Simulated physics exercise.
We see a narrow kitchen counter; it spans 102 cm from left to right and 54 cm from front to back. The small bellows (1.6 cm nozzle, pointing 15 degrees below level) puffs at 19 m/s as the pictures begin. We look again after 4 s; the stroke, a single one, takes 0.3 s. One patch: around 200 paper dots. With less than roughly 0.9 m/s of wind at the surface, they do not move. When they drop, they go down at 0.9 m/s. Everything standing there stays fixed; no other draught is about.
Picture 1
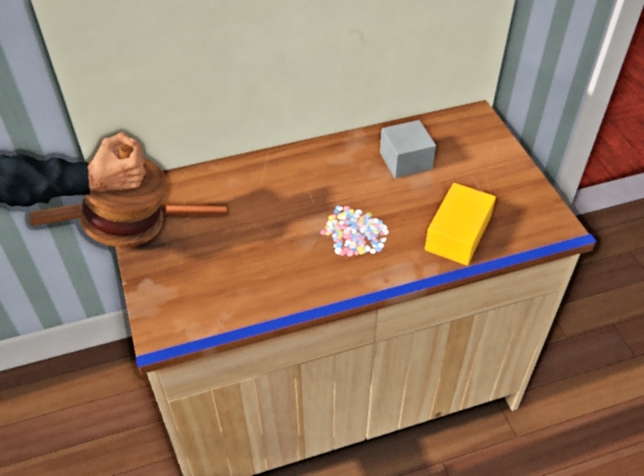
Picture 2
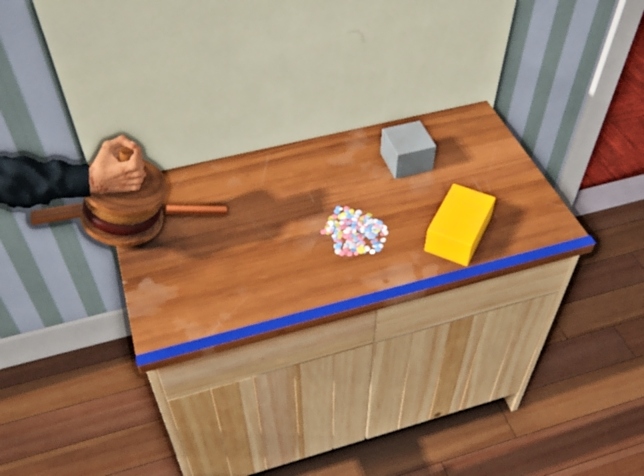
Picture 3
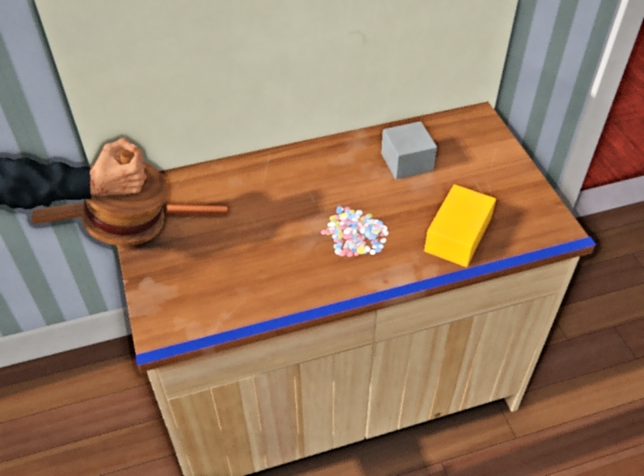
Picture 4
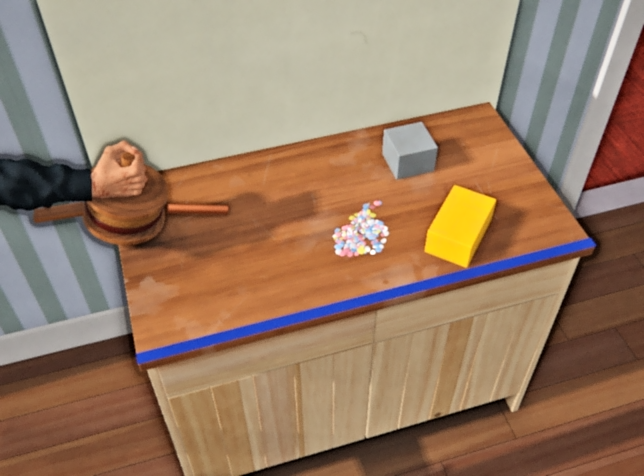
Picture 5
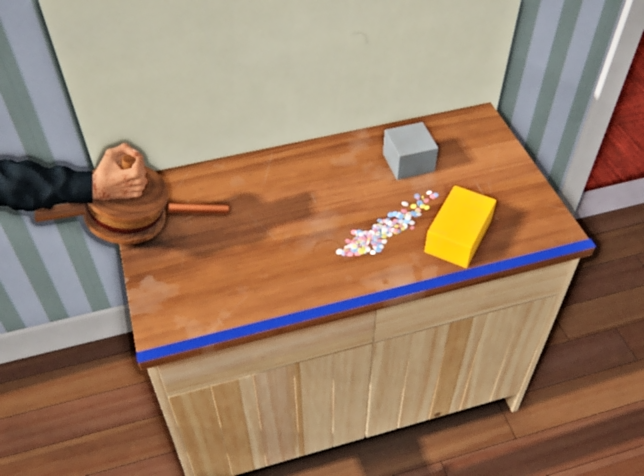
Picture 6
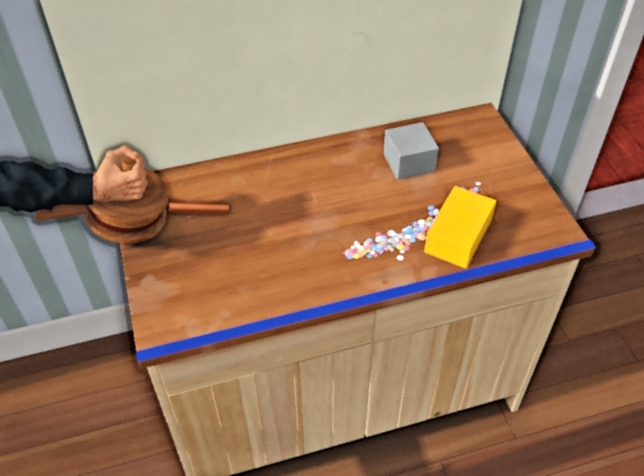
Paper dots lying still on a wooden counter, then streaming rightward past a yellow block as a fist rests on small bellows.
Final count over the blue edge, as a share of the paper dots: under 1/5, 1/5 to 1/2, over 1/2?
The fraction is smaller than one fifth.
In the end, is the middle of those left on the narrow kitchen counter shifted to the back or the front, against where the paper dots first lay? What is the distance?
I'd say frontward, around 10 cm.
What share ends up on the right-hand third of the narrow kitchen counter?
About 60 percent.
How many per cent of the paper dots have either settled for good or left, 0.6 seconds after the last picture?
Estimate: Close to 90 %.
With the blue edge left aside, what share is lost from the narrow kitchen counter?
Around 10 % of them.
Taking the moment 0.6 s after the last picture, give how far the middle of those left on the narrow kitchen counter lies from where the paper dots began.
Around 20 cm from the start.
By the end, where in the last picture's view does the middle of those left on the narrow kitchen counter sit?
Look near pixel (437, 238) of the last view.
Then, 0.6 s after the last picture, 88 % are still on the top, 4 % are over the blue edge; the middle of those left on the top is near (437, 238).
Then, 1.0 s after the last picture, 88 % are still on the top, 4 % are over the blue edge; the middle of those left on the top is near (437, 238).
Then, 2.0 s after the last picture, 88 % are still on the top, 4 % are over the blue edge; the middle of those left on the top is near (437, 238).
Then, 3.8 s after the last picture, at the end, 4 % are over the blue edge; the middle of those left on the top is near (437, 238).
